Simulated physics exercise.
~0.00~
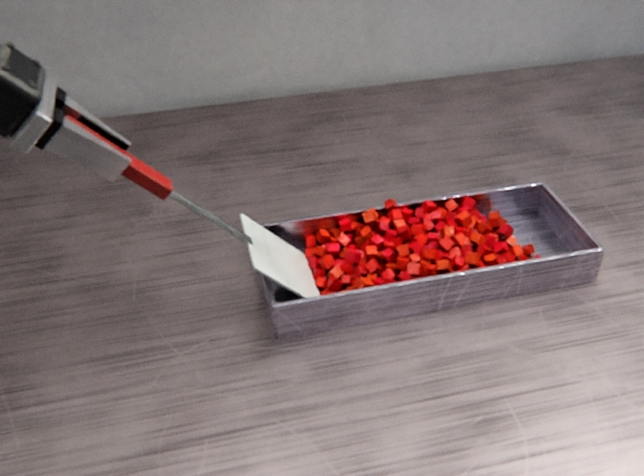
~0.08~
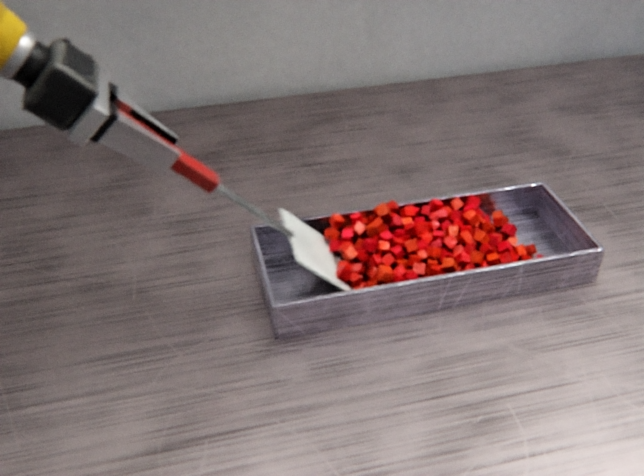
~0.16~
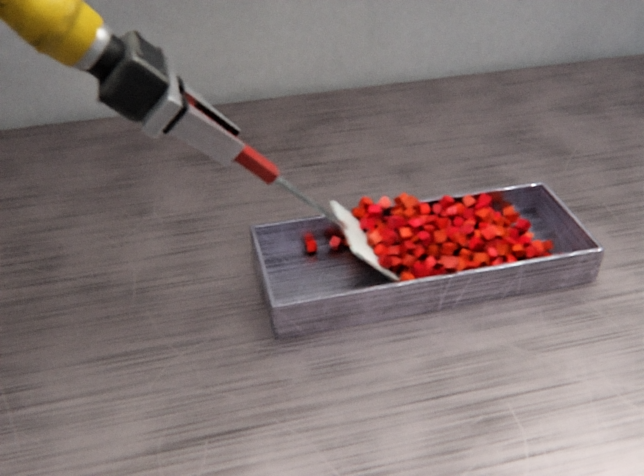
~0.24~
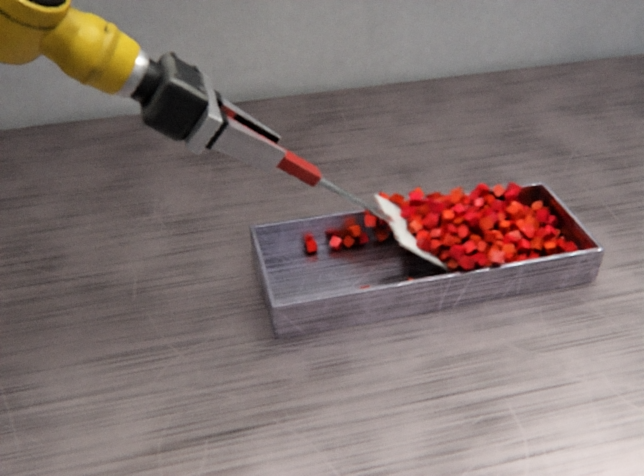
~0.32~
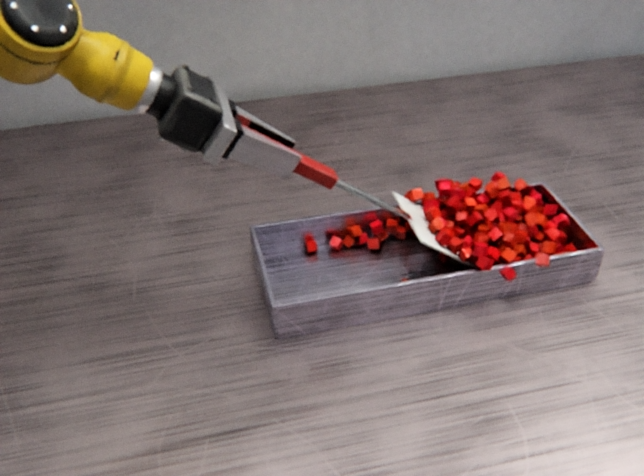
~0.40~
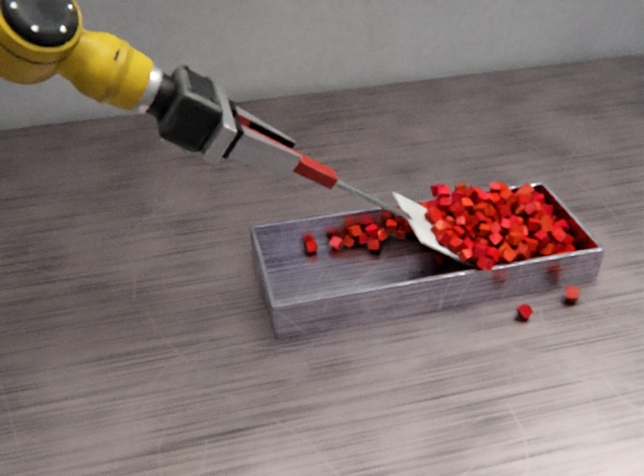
A robot arm pushed a spatula rightward through a metal tray of small red cubes, heaping them toward the right end and leaving a few behind, until it stopped and a couple of cubes spilled over the front edge onto the table.
